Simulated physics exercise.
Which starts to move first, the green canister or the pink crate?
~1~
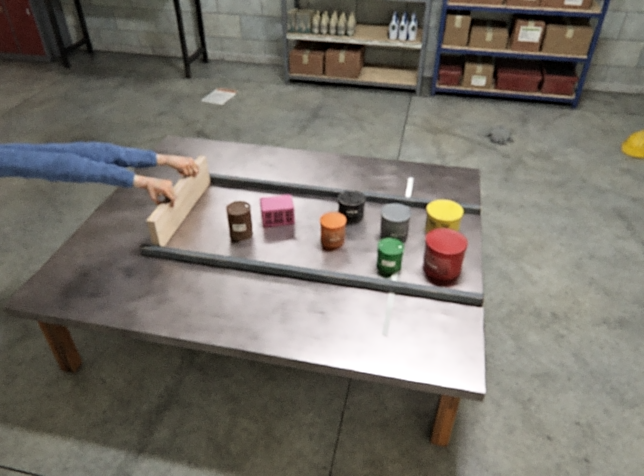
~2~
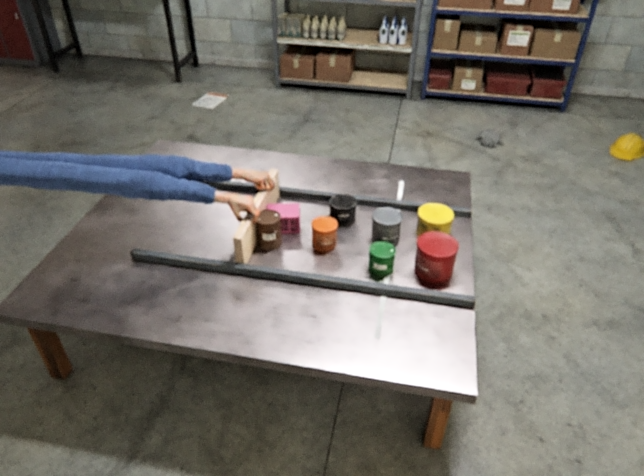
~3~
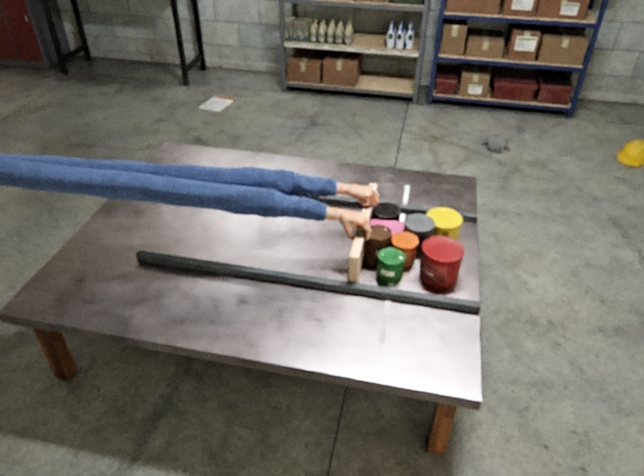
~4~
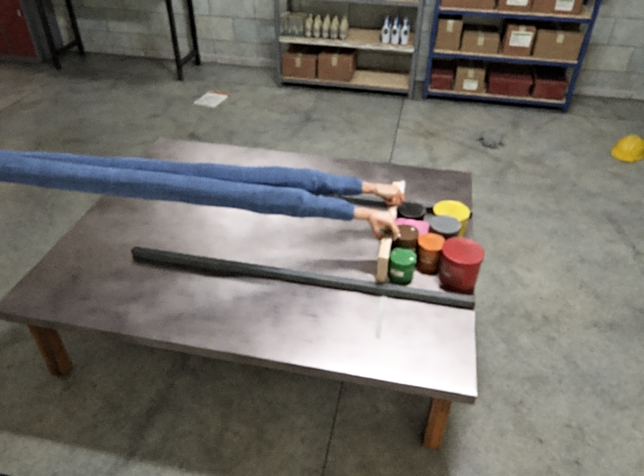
The pink crate starts to move first, as the plank begins its slide to the right. The green canister stays where it is until the plank has pushed much farther across the table.
Two blue-sleeved arms hold a pale wooden plank upright on a large brown table, seen from above in a concrete-floored room with shelves behind. Between two dark rails stand a brown canister, a pink crate, orange and black pails, and green, grey, yellow and red containers farther right. The hands slide the plank right, and it gathers the brown canister and pink crate. The orange and black ones are then pushed toward the others. Finally the green, grey and red containers shift too, and the group ends crowded by the right edge, all still on the table.
